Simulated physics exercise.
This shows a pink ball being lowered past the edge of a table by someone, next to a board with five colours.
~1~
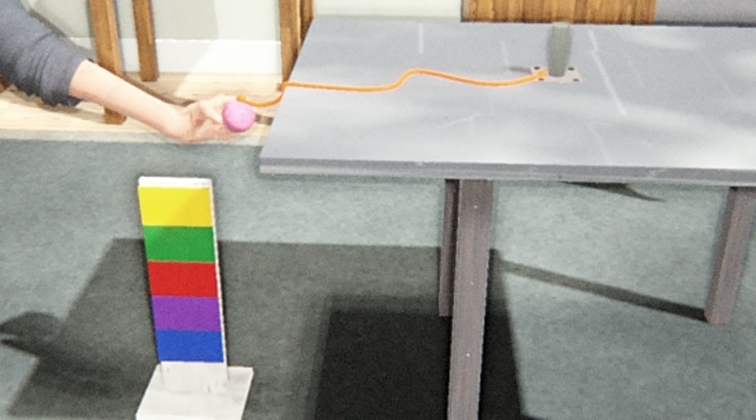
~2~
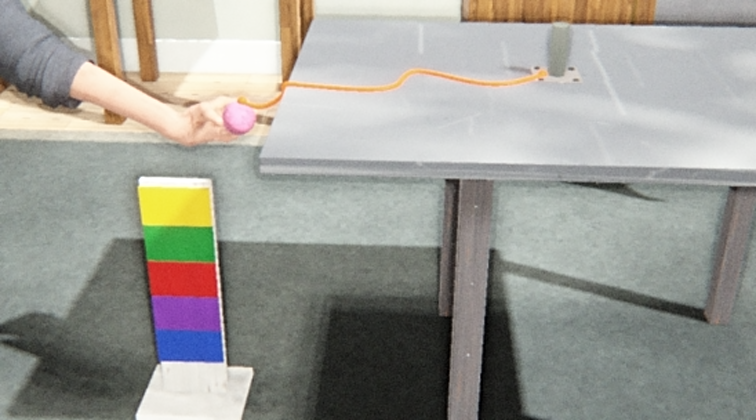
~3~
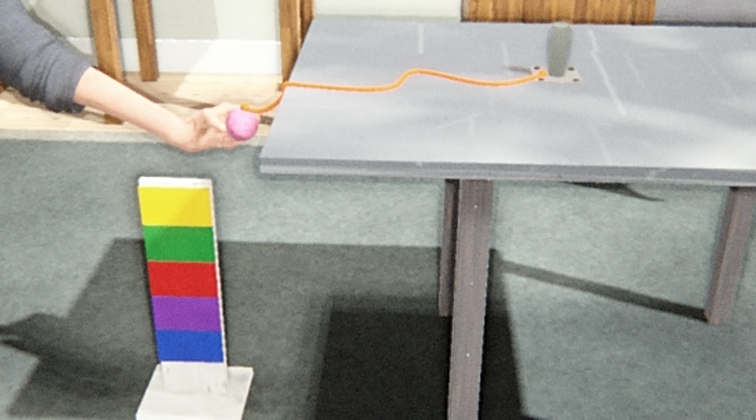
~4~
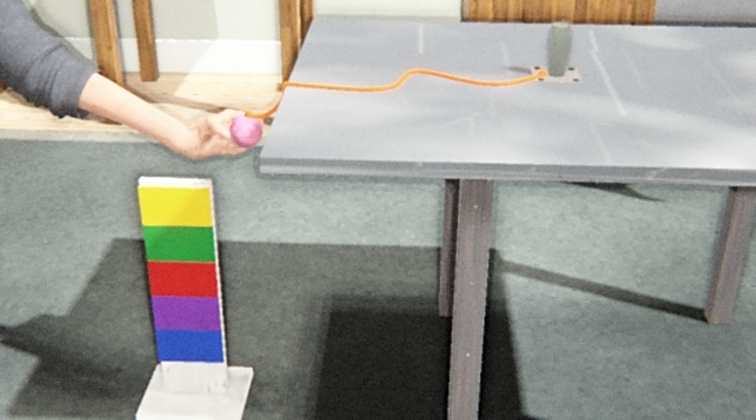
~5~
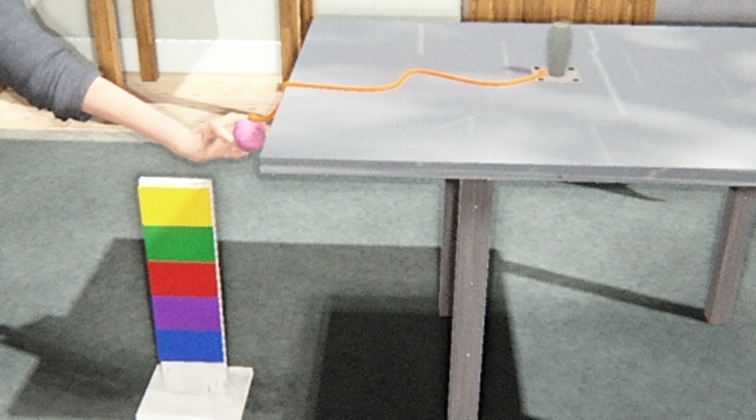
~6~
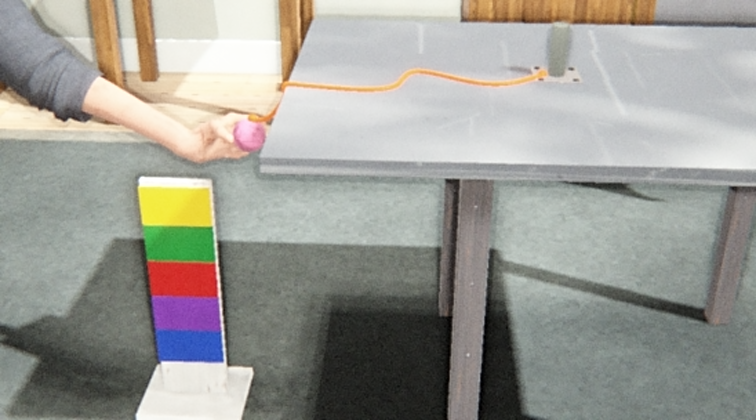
Hand holding a pink ball on an orange cord, lowering it slightly beside a grey table, above a striped colour board.
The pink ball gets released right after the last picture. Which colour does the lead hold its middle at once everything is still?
The lead holds its middle at yellow.
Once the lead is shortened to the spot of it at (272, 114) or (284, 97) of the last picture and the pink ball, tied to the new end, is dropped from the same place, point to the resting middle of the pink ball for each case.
First try near (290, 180), second near (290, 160).
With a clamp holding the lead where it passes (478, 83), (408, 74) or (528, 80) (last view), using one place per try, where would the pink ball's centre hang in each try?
First near (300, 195), then near (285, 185), then near (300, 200).
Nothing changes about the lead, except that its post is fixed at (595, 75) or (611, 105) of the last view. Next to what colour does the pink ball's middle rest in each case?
Taking the two spots in turn: No band, then no band.
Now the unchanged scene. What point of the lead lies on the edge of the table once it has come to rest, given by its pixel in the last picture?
It's the bit near (340, 89).
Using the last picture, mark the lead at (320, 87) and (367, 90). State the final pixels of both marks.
The first lands at (288, 103), while the second lands at (316, 81).
Soon after, ball near (299, 202); level with yellow.
After that, ball near (267, 201); level with yellow.
In the end, ball near (299, 204); level with yellow. Its middle rests at the yellow band.
